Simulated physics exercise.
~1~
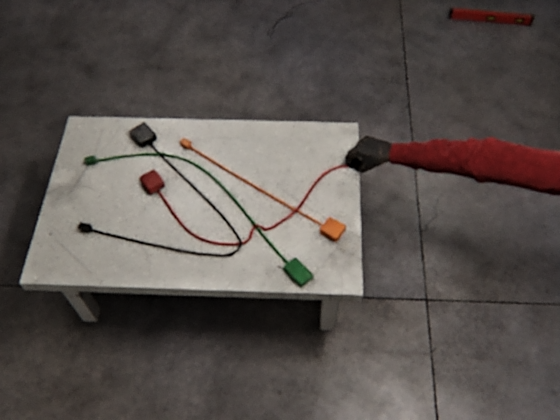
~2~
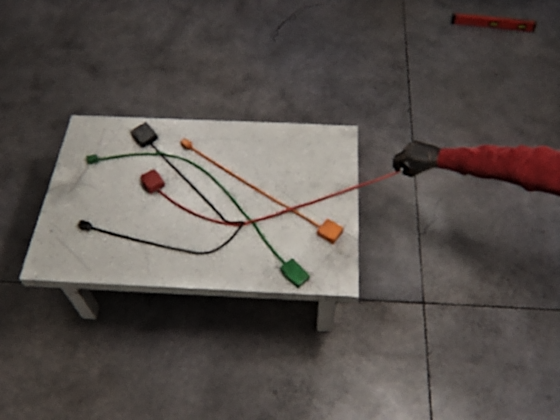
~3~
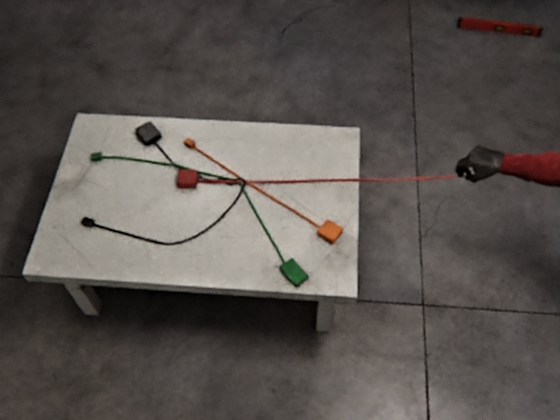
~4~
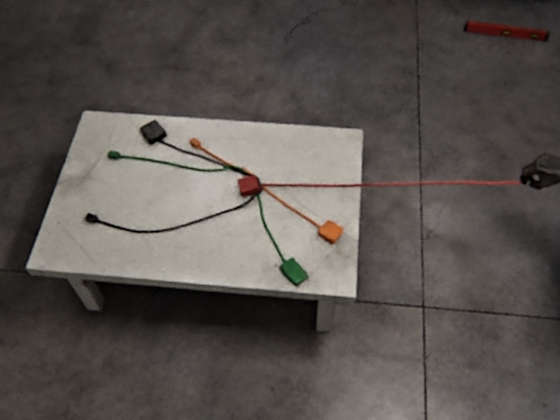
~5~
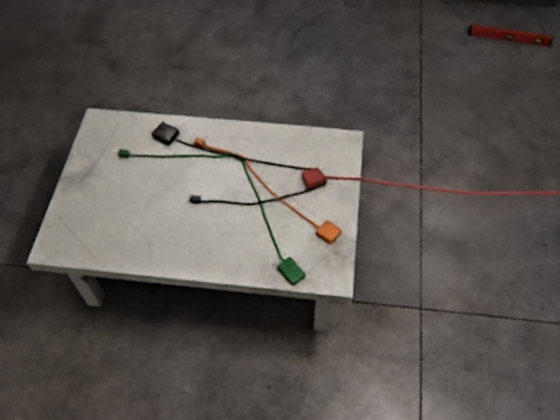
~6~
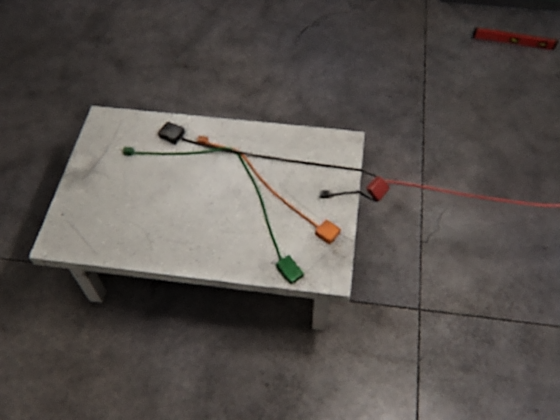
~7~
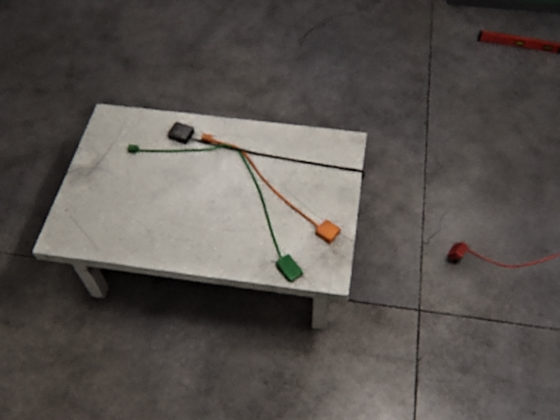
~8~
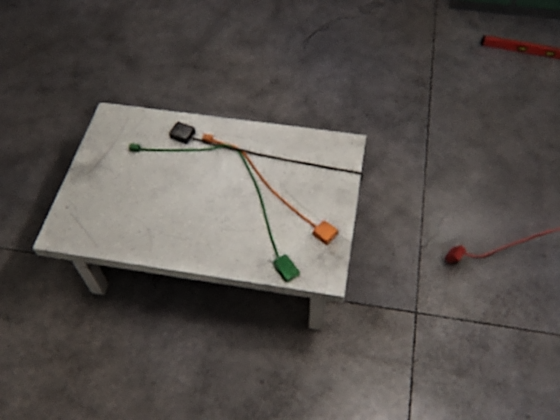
A gloved hand in a red sleeve grips the end of a red cable at the right of a pale workbench, seen from above on a grey tiled floor. Black, green and orange cables cross it on the top, the black and red chargers at left and the green and orange ones at right. The hand pulls rightwards, and the red charger slides across the bench, shifting the green cable's small plug and dragging the black plug along. The red charger drops off the right edge, and the black plug follows out of sight. Finally, the red charger hangs or lies beyond the bench, while the black cable stretches to the edge and the green charger stays put.
